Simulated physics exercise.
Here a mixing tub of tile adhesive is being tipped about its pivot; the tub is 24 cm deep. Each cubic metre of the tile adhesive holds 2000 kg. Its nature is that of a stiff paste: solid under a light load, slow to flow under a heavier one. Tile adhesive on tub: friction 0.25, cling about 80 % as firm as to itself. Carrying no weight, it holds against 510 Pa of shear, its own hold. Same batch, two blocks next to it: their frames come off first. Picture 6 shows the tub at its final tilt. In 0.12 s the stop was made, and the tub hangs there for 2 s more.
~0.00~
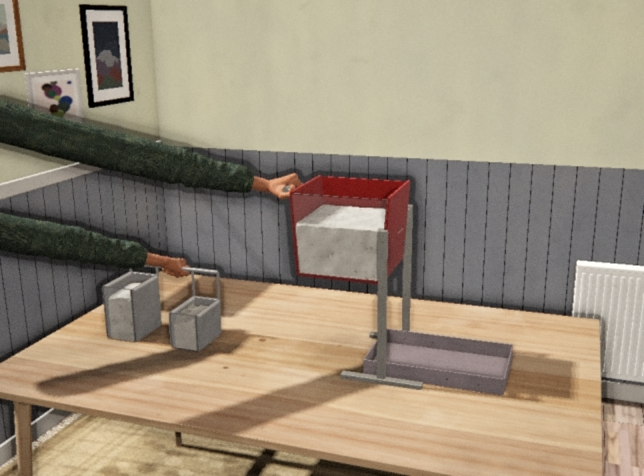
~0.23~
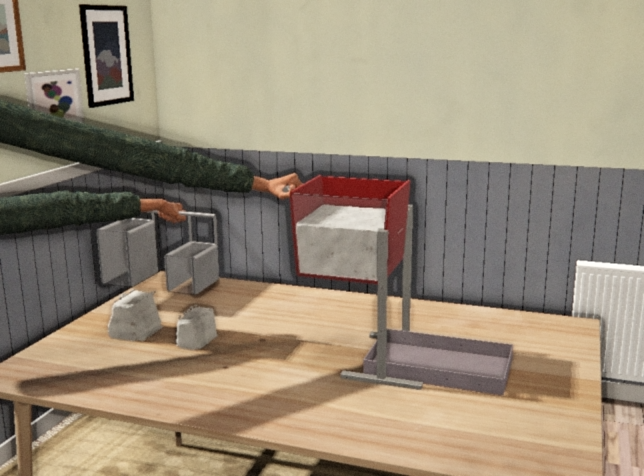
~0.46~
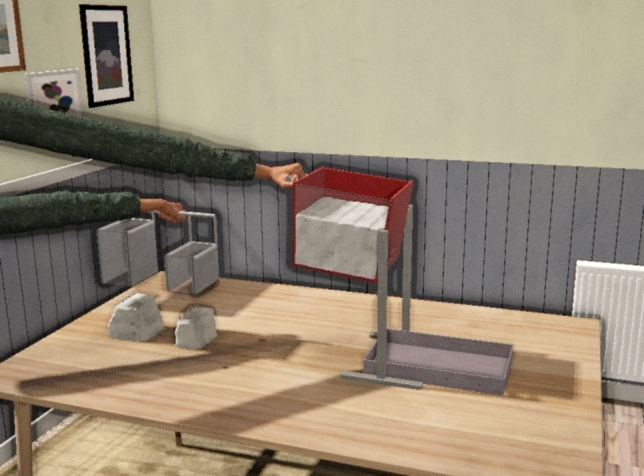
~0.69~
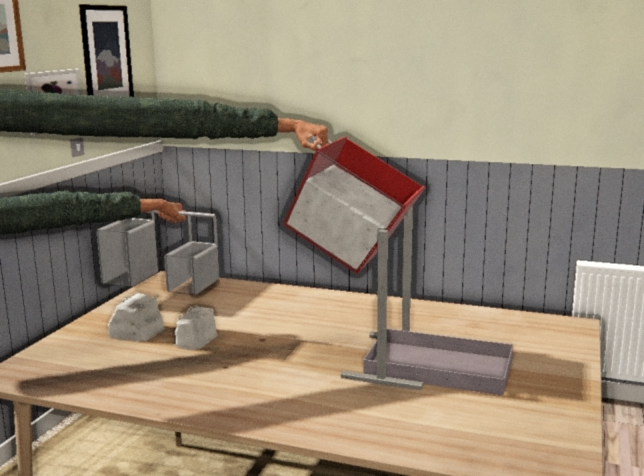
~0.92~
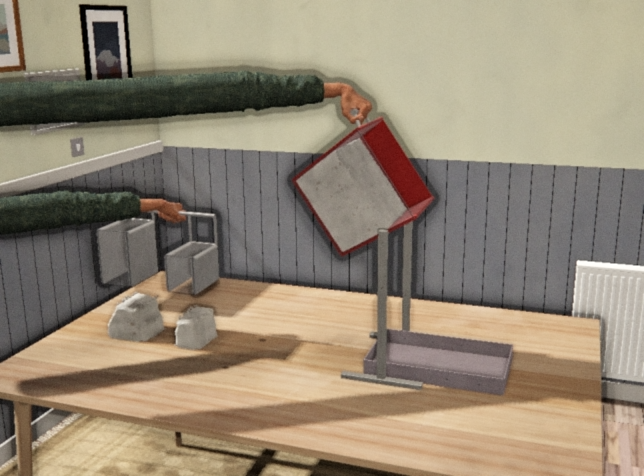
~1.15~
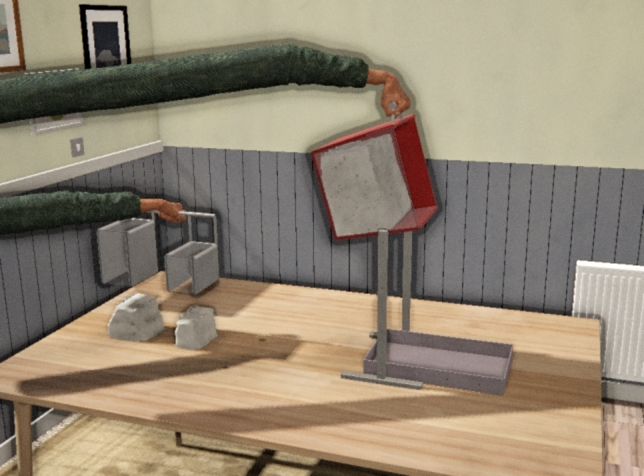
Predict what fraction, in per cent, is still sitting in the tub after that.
Near 100 % is still in the tub.
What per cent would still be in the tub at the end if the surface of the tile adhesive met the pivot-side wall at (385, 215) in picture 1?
70 %.
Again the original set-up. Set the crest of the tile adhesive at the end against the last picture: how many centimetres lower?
6 cm.
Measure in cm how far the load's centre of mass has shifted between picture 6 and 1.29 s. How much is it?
Roughly 3 cm.
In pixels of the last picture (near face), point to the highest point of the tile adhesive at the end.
Roughly at pixel (343, 168).
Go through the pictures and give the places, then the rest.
Handle-side rim at (293, 193), tilt 0 degrees; highest point of the tile adhesive at (382, 230); test blocks 15 cm, 9.8 cm high (left to right), in the first picture.
Handle-side rim at (293, 193), tilt 0 degrees; highest point of the tile adhesive at (382, 230); test blocks 13 cm, 9.8 cm high (left to right), in the second picture.
Handle-side rim at (296, 184), tilt 6 degrees; highest point of the tile adhesive at (301, 216); test blocks 12 cm, 9.7 cm high (left to right), in the third picture.
Handle-side rim at (320, 151), tilt 30 degrees; highest point of the tile adhesive at (310, 182); test blocks 12 cm, 9.7 cm high (left to right), in the fourth picture.
Handle-side rim at (359, 131), tilt 55 degrees; highest point of the tile adhesive at (332, 153); test blocks 12 cm, 9.7 cm high (left to right), in the fifth picture.
Handle-side rim at (394, 128), tilt 74 degrees; highest point of the tile adhesive at (363, 148); test blocks 12 cm, 9.7 cm high (left to right), in the sixth picture.
By 1.29 s, the tub is at 74 degrees and holds 100 %.
By 1.46 s, the tub is at 74 degrees and holds 100 %.
By 1.63 s, the tub is at 74 degrees and holds 100 %.
By 1.80 s, the tub is at 74 degrees and holds 100 %.
By 3.15 s, at the end, the tub is at 74 degrees and holds 100 %.
